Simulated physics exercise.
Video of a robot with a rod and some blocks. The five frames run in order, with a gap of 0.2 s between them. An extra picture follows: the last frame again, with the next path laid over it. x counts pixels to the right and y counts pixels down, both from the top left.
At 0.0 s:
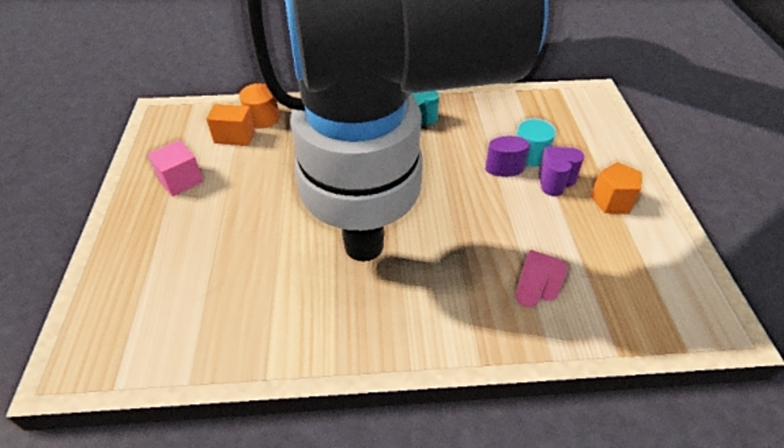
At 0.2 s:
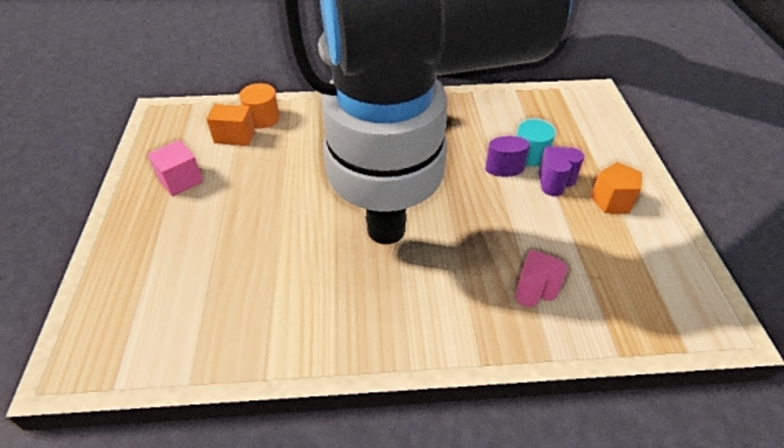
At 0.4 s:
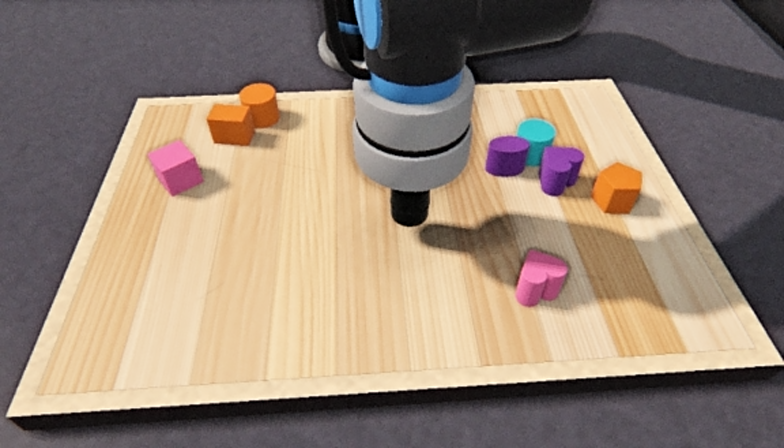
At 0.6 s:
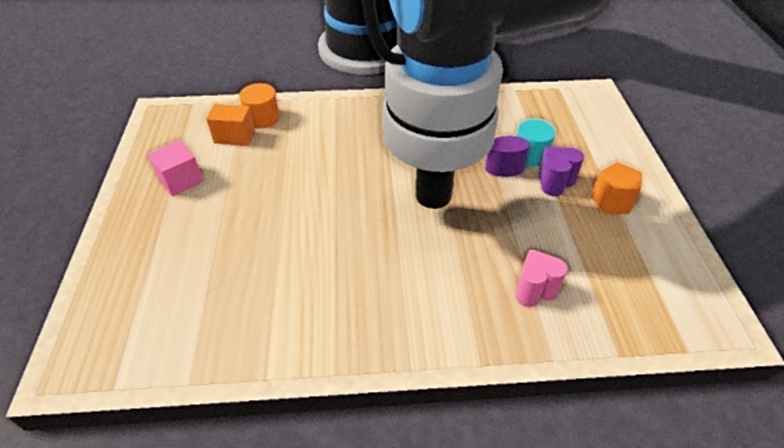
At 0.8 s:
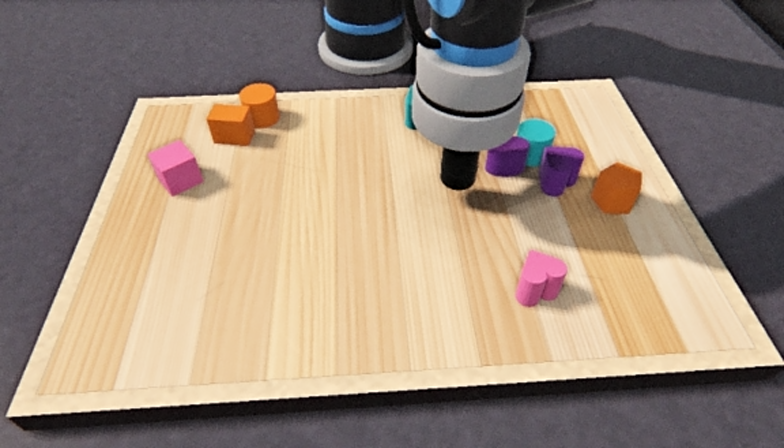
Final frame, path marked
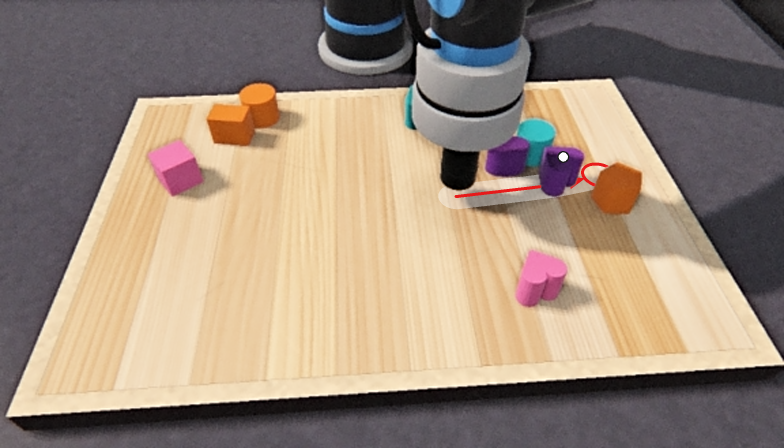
Robot arm with a black rod moving right and away above a wooden board, while the scattered colourful blocks stay still.
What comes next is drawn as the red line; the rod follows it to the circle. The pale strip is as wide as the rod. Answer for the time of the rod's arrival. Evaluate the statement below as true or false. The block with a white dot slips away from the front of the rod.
Answer: False.
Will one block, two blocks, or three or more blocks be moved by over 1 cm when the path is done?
It displaces one.
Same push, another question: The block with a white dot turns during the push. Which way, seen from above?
Spins counterclockwise.
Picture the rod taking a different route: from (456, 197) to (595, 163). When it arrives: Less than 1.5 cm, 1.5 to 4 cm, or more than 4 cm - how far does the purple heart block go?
It is going to finish beyond 4 cm from where it is now.
The line goes from (456, 197) via (530, 188), ending at (600, 175); the dot is on the purple heart block.
On the path given first. One third of the way, rod at (510, 174); nothing pushed yet.
Two thirds of the way, rod at (560, 167); purple heart block at (592, 153), turned 20° anticlockwise.
At the end, rod at (606, 158); purple heart block at (635, 141), turned 30° anticlockwise; orange pentagon unmoved.
